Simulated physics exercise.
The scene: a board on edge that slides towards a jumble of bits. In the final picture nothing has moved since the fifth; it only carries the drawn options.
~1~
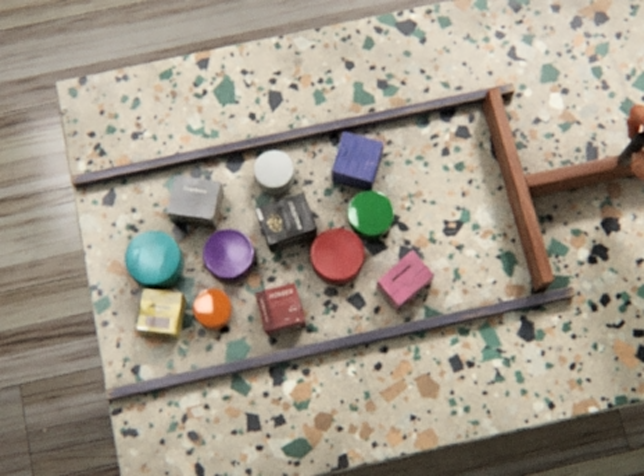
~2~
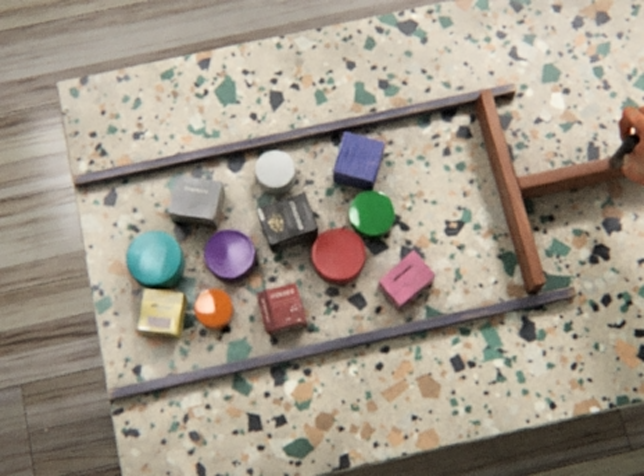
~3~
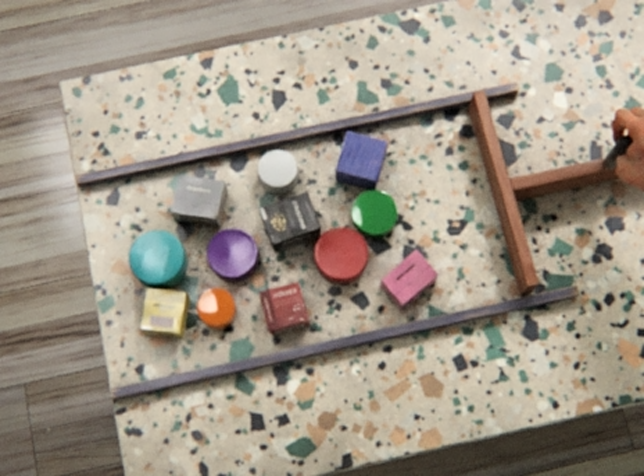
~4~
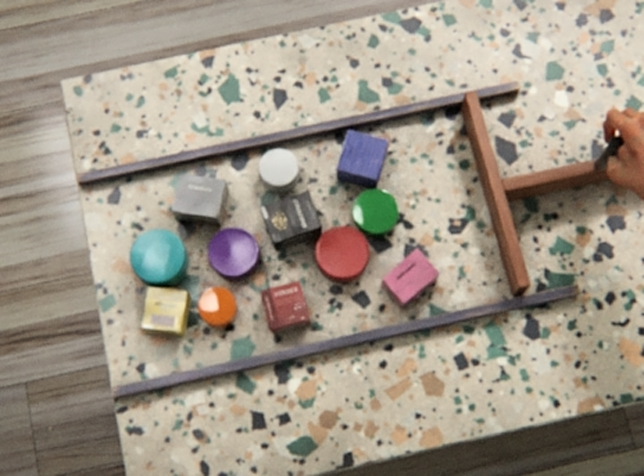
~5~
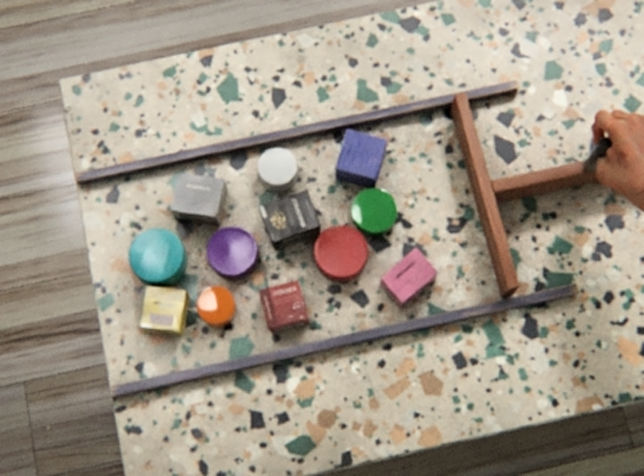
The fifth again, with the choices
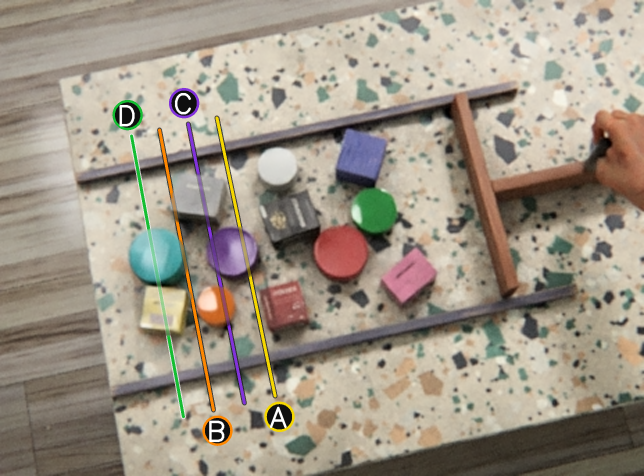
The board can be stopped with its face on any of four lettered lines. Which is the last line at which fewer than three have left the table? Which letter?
It should halt at C.
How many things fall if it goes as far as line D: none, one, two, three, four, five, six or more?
In all, six or more.
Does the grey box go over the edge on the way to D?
Yes.
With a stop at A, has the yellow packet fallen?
No.
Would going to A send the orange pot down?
No.
On the copy, A at (245, 252); B at (186, 265); C at (215, 258); D at (156, 271).
On C. First, board (390, 209); pink packet (369, 284); blue block (345, 168).
Then, board (292, 230); turquoise tin (122, 258); yellow packet (160, 320).
Finally, board (216, 246); turquoise tin over the edge; yellow packet (117, 354); one fallen.
By contrast, A is within the limit but short; B drops three; D drops seven.
